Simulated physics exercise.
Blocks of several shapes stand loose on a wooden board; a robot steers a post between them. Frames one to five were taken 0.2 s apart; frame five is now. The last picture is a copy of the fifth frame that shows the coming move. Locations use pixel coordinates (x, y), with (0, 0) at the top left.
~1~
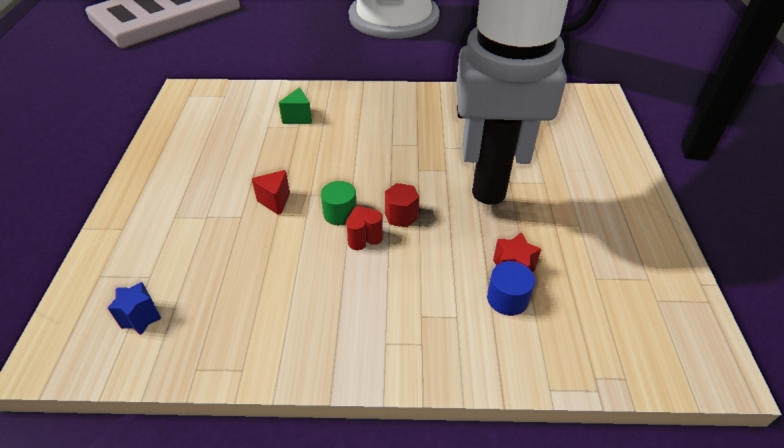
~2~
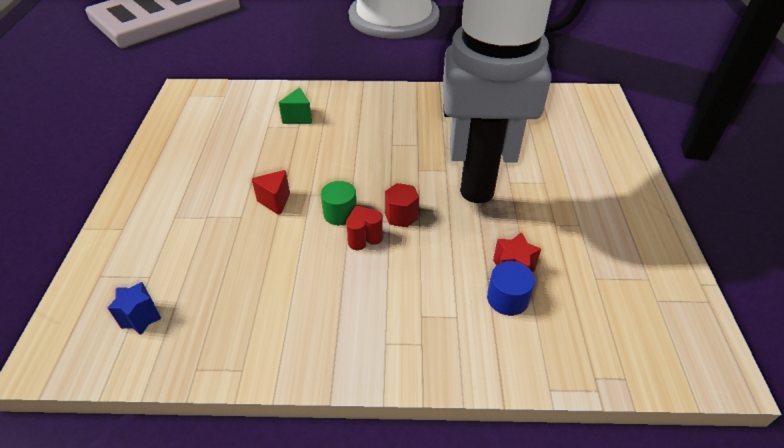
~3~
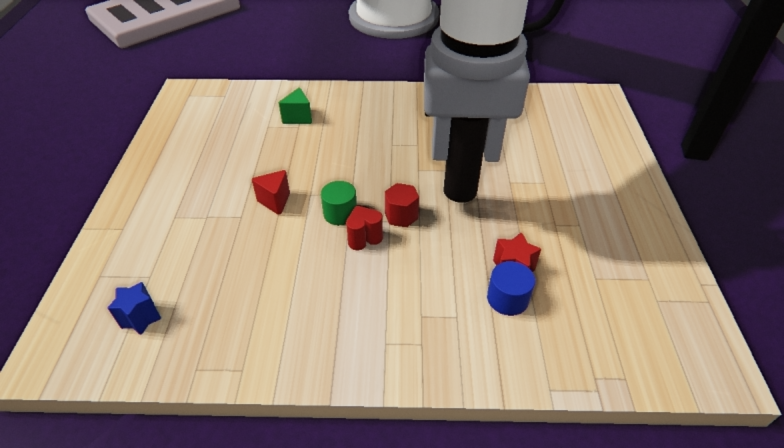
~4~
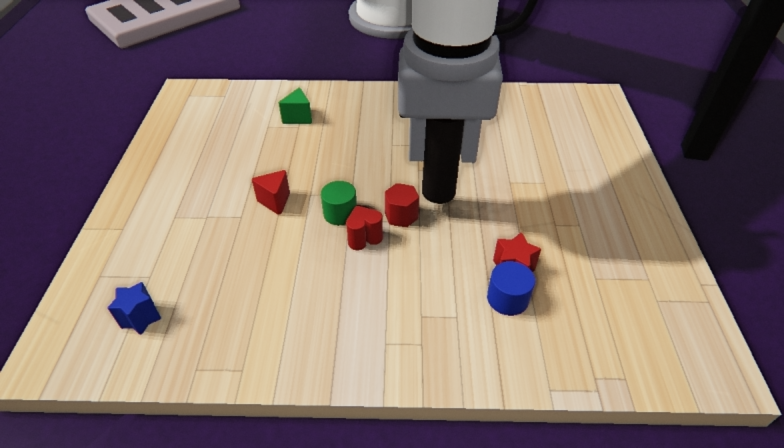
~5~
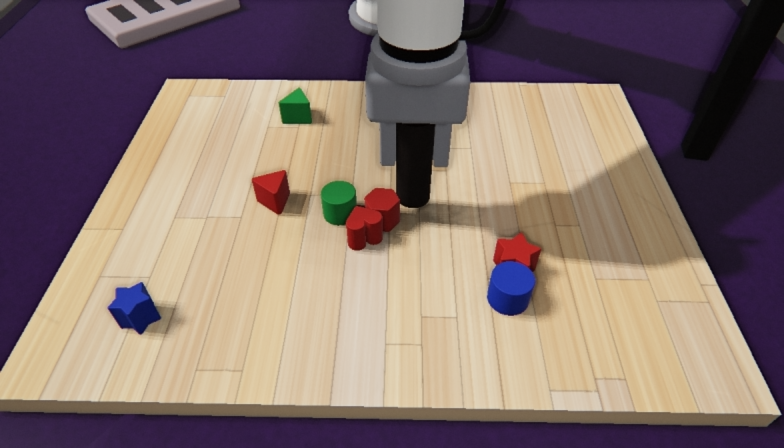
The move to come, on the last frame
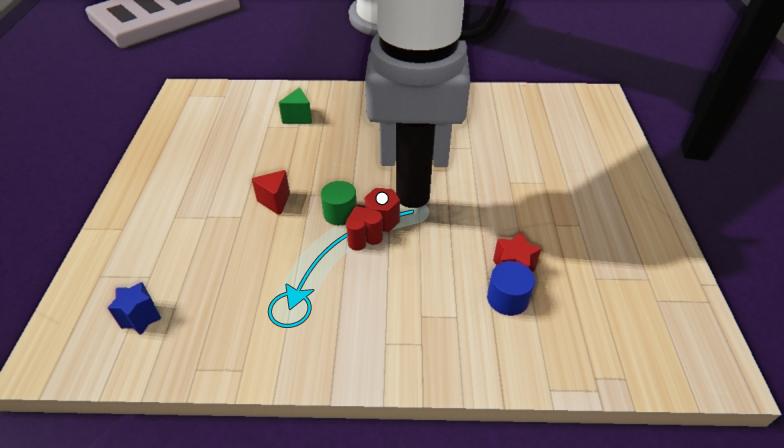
The robot's black post slides left across the board and pushes the red six-sided block left.
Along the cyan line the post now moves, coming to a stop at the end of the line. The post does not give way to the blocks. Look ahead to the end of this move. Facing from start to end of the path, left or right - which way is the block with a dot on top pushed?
The shift is rightward.
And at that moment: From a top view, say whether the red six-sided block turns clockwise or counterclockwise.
Clockwise from above.
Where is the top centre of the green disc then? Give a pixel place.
It is at (316, 191).
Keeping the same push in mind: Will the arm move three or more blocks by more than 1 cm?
It seems so.
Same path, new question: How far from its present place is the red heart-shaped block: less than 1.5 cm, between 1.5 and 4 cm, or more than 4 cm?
The answer here is over 4 cm.
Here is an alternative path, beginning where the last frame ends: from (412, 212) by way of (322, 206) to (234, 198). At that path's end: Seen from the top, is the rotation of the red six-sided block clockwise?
My answer is no.
The drawn path runs from (412, 212) by way of (360, 228) and (317, 261) to (290, 309); the dot is on the red six-sided block.
On the path given first. One third of the way, post at (359, 213); green disc at (316, 191); red heart-shaped block at (345, 236), turned 35° anticlockwise; red six-sided block at (325, 215).
Two thirds of the way, post at (314, 246); green disc at (316, 191); red heart-shaped block at (329, 266), turned 90° anticlockwise; red six-sided block at (277, 234), turned 60° clockwise.
At the end, post at (286, 295); red triangle not moved; green disc at (316, 191); red heart-shaped block at (327, 290), turned 180° anticlockwise; red six-sided block at (274, 236), turned 80° clockwise.
